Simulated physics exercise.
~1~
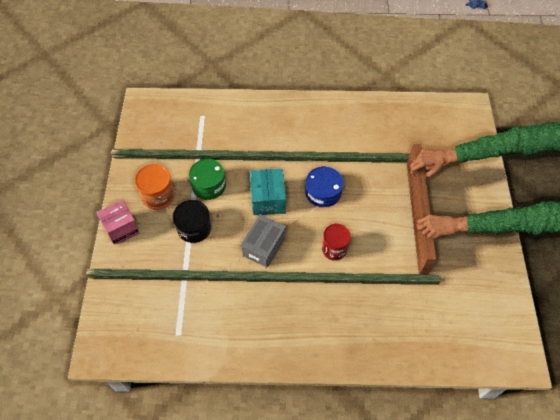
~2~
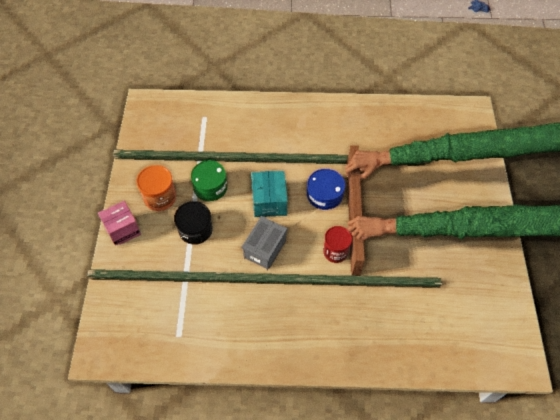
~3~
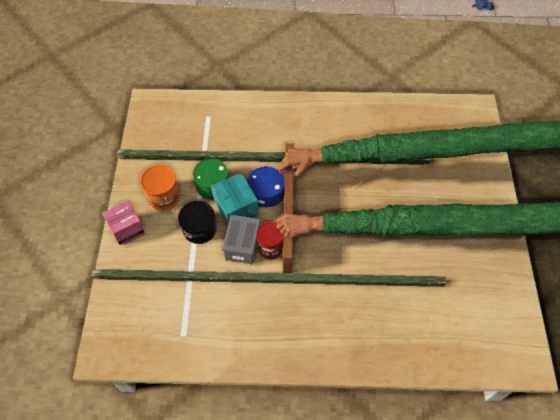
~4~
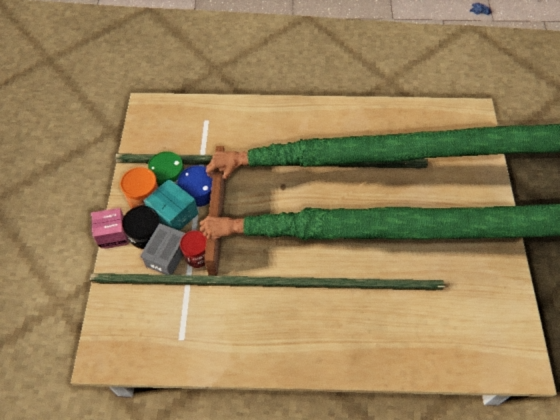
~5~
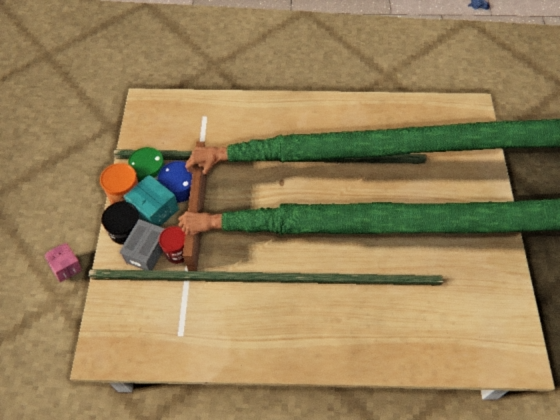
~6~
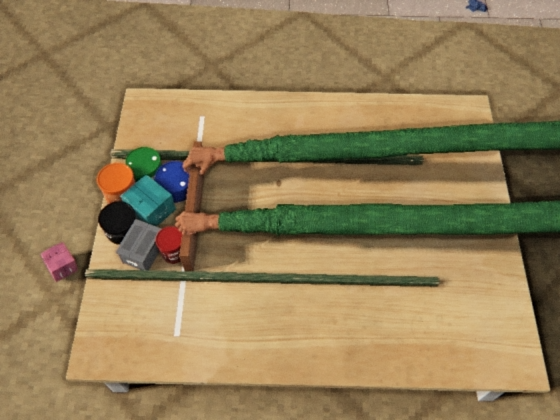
Two green-sleeved arms reach in from the right over a light wooden deck, seen from above, gripping an upright brown plank between two green rails. To the left sit a blue canister, red pail, turquoise box, grey tote, green and black containers, an orange pail and a pink parcel, with a white tape line crossing beneath. The hands slide the plank left, gathering the blue and red items, then the turquoise and grey ones. The whole cluster bunches toward the left edge. The pink parcel drops off, and the plank stops at the tape with the others still aboard.
